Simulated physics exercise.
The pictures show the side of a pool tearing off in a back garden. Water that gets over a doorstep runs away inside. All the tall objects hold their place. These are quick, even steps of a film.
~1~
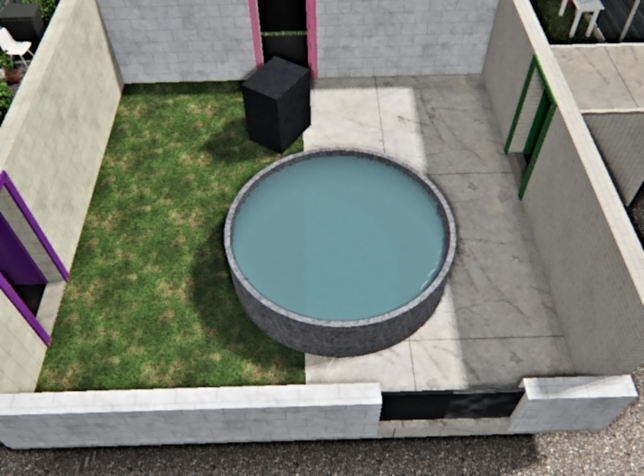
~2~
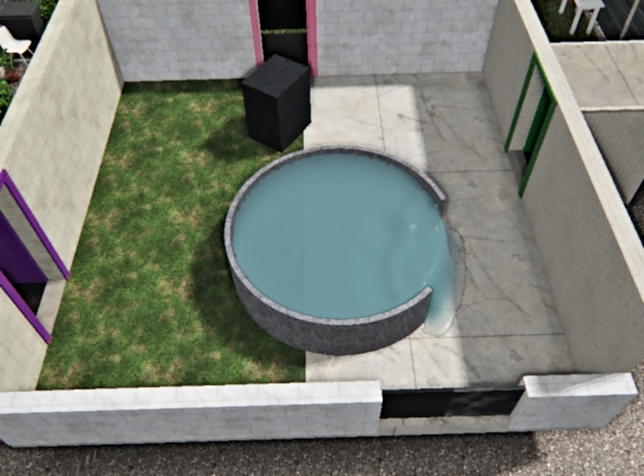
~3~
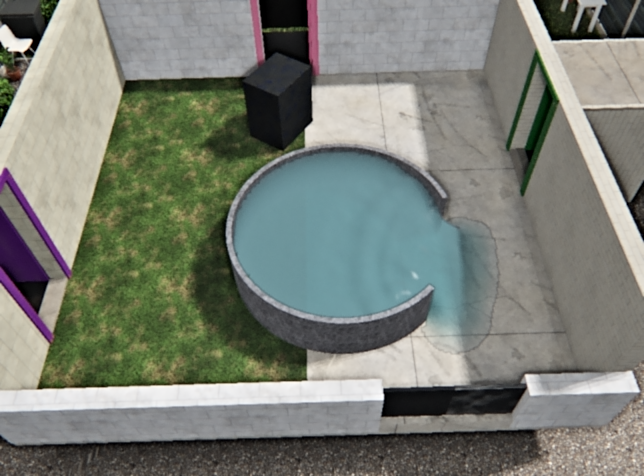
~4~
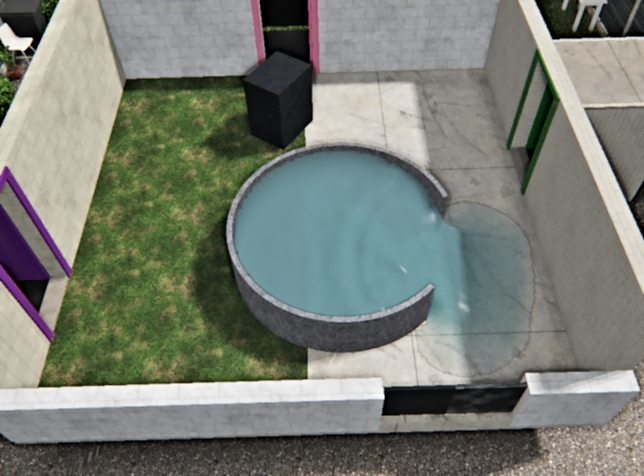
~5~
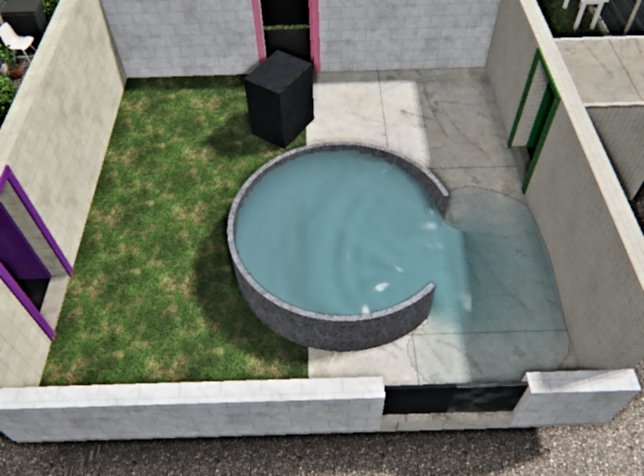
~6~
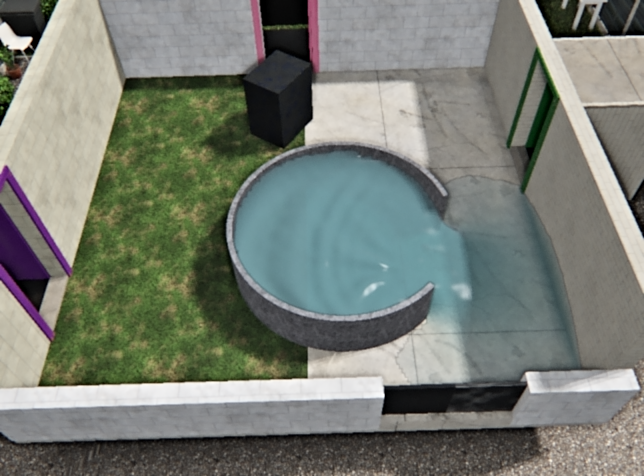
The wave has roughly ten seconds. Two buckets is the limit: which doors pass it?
In the end: The pink door lets in a lot; the green door lets in a lot; the purple door lets in a lot.
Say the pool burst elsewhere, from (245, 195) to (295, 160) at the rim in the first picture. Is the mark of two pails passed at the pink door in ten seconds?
One by one: The pink door passes that mark.
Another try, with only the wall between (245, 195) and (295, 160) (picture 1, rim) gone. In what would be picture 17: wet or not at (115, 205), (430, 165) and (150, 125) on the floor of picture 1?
In turn: Covered, no water, covered.
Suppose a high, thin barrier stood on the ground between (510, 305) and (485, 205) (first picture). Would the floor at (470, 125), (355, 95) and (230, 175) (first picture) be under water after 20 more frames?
As listed: Flooded, under water, free of water.
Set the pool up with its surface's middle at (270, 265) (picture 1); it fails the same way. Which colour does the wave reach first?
It is the green one.
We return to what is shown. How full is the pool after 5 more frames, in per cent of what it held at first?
Close to 74 %.
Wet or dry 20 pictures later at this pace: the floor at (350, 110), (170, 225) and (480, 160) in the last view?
In turn: Covered, clear, covered.
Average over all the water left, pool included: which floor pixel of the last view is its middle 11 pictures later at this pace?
Roughly at (403, 269).
A moment on, water covers 15 % of the floor; the pink door not reached, the green door wet at the sill, nothing in, the purple door not reached.
Next, water covers 25 % of the floor; the pink door not reached, the green door under two buckets in, the purple door not reached.
Then, water covers 55 % of the floor; the pink door not reached, the green door over two buckets in, the purple door not reached.
Later, water covers 85 % of the floor; the pink door under two buckets in, the green door over two buckets in, the purple door over two buckets in.
In the end, water covers 100 % of the floor; the pink door over two buckets in, the green door over two buckets in, the purple door far over two buckets in.
